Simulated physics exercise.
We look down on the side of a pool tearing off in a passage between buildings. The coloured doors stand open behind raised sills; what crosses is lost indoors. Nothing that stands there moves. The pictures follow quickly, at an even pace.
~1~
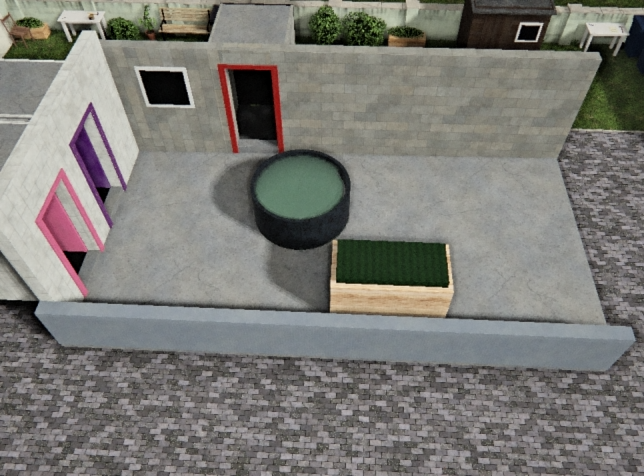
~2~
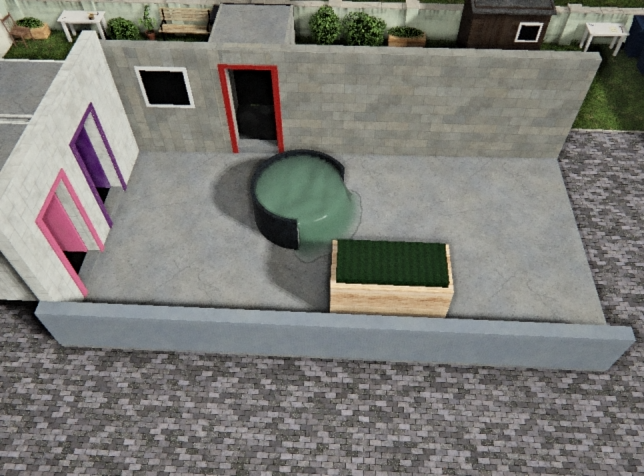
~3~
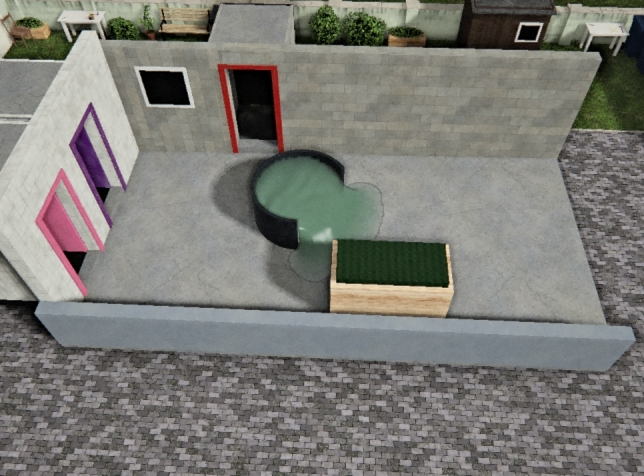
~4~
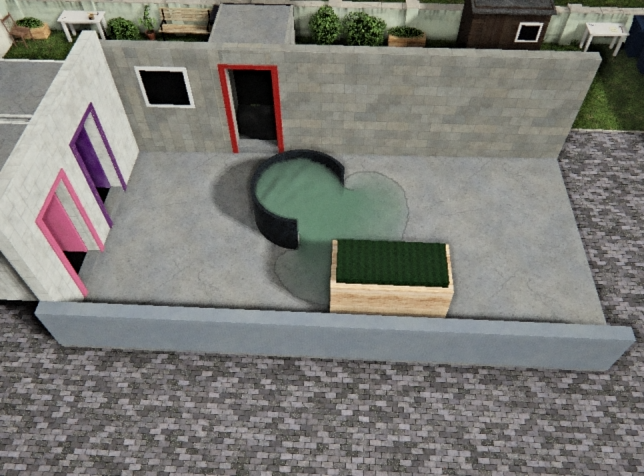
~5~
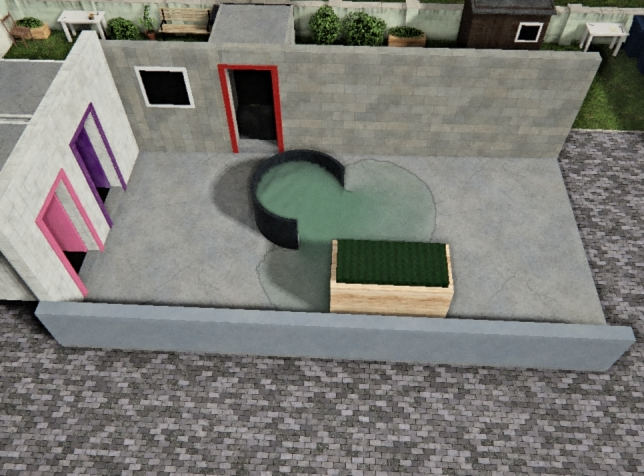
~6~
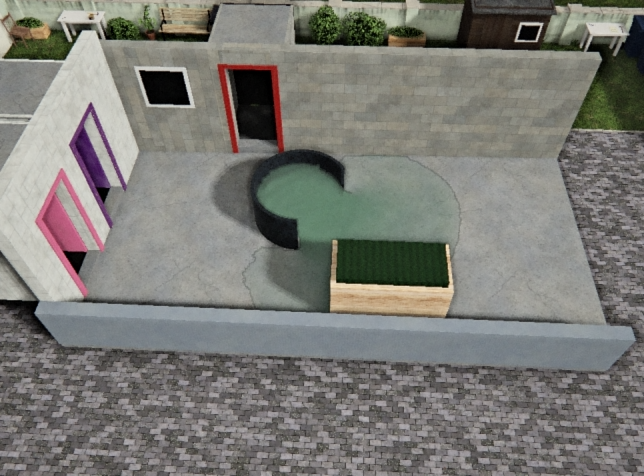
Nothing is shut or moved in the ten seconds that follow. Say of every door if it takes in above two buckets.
The pink door holds within the limit; the red door holds within the limit; the purple door holds within the limit.
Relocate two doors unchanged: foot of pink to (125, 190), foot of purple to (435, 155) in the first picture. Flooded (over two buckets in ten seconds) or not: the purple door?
One by one: The purple door is under.
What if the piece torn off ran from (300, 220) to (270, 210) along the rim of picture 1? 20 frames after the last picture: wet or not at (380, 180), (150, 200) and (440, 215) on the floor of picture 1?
In turn: No water, flooded, clear.
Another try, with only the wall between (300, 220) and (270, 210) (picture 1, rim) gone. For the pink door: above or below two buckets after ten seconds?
Then: Pink door takes more.
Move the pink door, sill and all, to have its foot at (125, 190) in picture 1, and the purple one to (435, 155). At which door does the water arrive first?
The purple one.
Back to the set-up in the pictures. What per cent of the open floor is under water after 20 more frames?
Near 65 in a hundred.
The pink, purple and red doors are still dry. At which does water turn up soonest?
The one in pink.
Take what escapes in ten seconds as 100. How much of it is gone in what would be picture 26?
I make it 60 per cent.
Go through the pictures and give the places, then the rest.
Still water in the round tank at (301, 187), in the first picture.
The front is at (350, 193), out from the gap at (339, 224), in the second picture.
The front is at (373, 189), out from the gap at (339, 224), in the third picture.
Water pours out at (339, 226) and has run to (379, 177), in the fourth picture.
Water pours out at (339, 226) and has run to a hidden place, in the fifth picture.
Water pours out at (339, 226) and has run to (436, 178), in the sixth picture.
A moment on, water covers 45 % of the floor; the pink door not reached, the red door not reached, the purple door not reached.
Next, water covers 55 % of the floor; the pink door not reached, the red door not reached, the purple door not reached.
Then, water covers 65 % of the floor; the pink door wet at the sill, nothing in, the red door not reached, the purple door not reached.
Later, water covers 70 % of the floor; the pink door under two buckets in, the red door not reached, the purple door wet at the sill, nothing in.
In the end, water covers 70 % of the floor; the pink door under two buckets in, the red door wet at the sill, nothing in, the purple door wet at the sill, nothing in.
